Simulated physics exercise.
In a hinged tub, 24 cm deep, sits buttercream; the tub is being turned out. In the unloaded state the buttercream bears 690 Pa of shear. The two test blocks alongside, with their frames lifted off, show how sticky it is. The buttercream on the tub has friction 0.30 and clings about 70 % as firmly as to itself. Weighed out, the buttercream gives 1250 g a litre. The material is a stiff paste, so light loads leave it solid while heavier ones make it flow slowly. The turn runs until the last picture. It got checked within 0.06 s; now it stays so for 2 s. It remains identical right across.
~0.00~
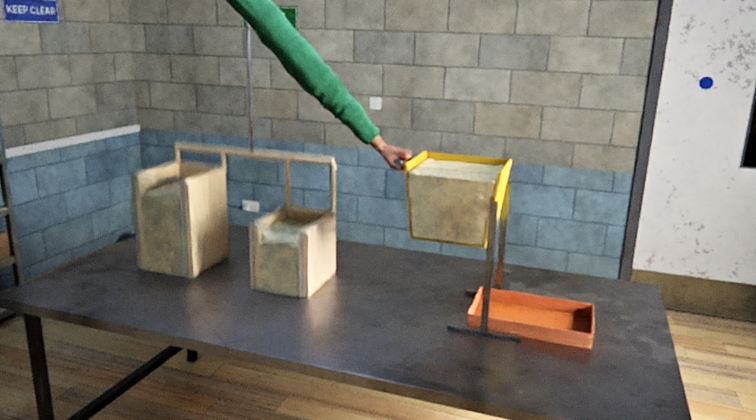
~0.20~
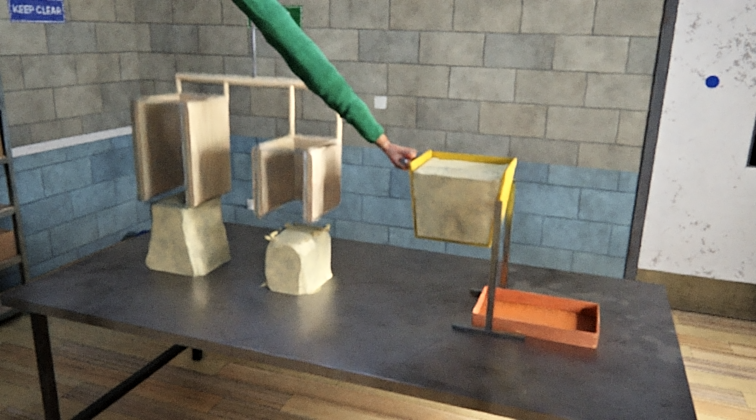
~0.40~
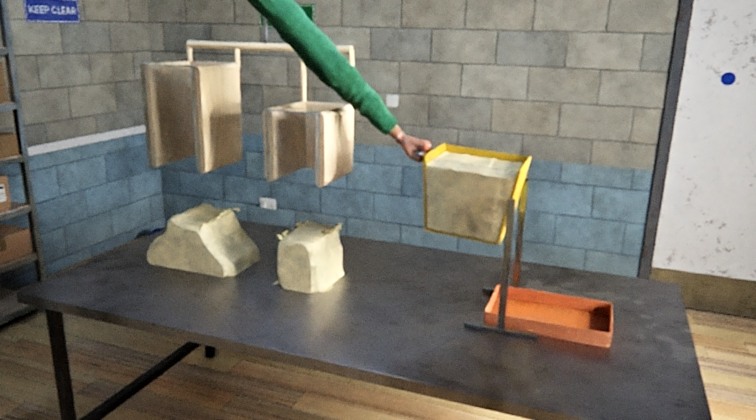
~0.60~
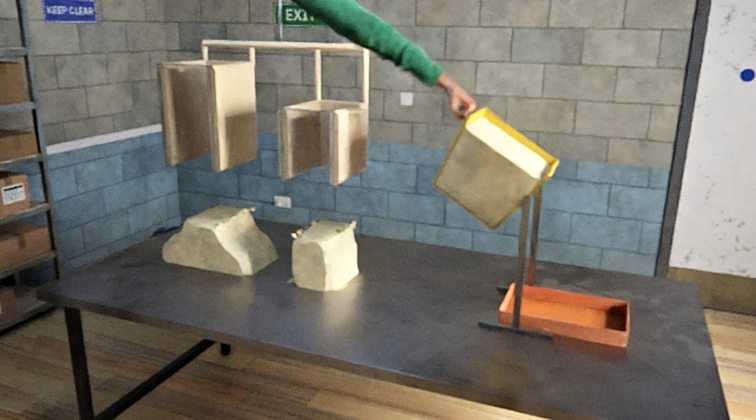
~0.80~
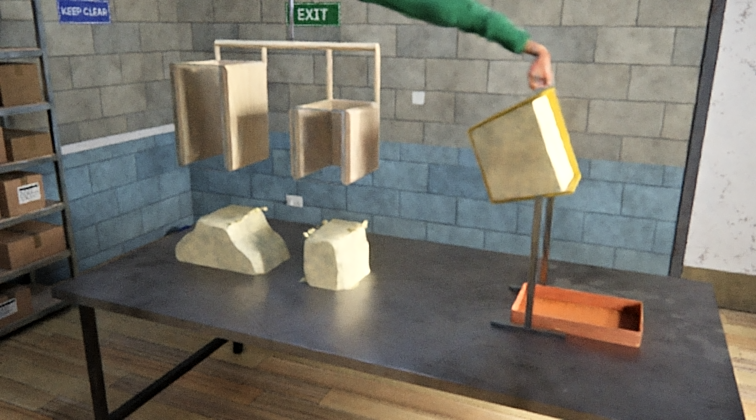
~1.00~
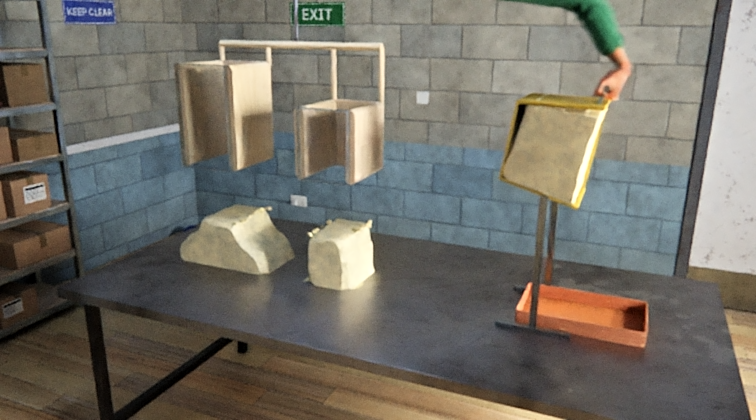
Wooden moulds lift off two blocks, the left slumps, then a hand tilts a tub rightward.
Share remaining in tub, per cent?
Approx. 0 %.
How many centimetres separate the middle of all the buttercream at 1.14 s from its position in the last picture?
About 8 cm.
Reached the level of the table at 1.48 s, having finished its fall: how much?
At that moment, near 60 % is down.
By 1.14 s, the tub is at 99 degrees and holds 72 %.
By 1.31 s, the tub is at 99 degrees and holds 31 %.
By 1.48 s, the tub is at 99 degrees and holds 14 %.
By 1.65 s, the tub is at 99 degrees and holds 0 %.
By 3.00 s, at the end, the tub is at 99 degrees and holds 0 %.
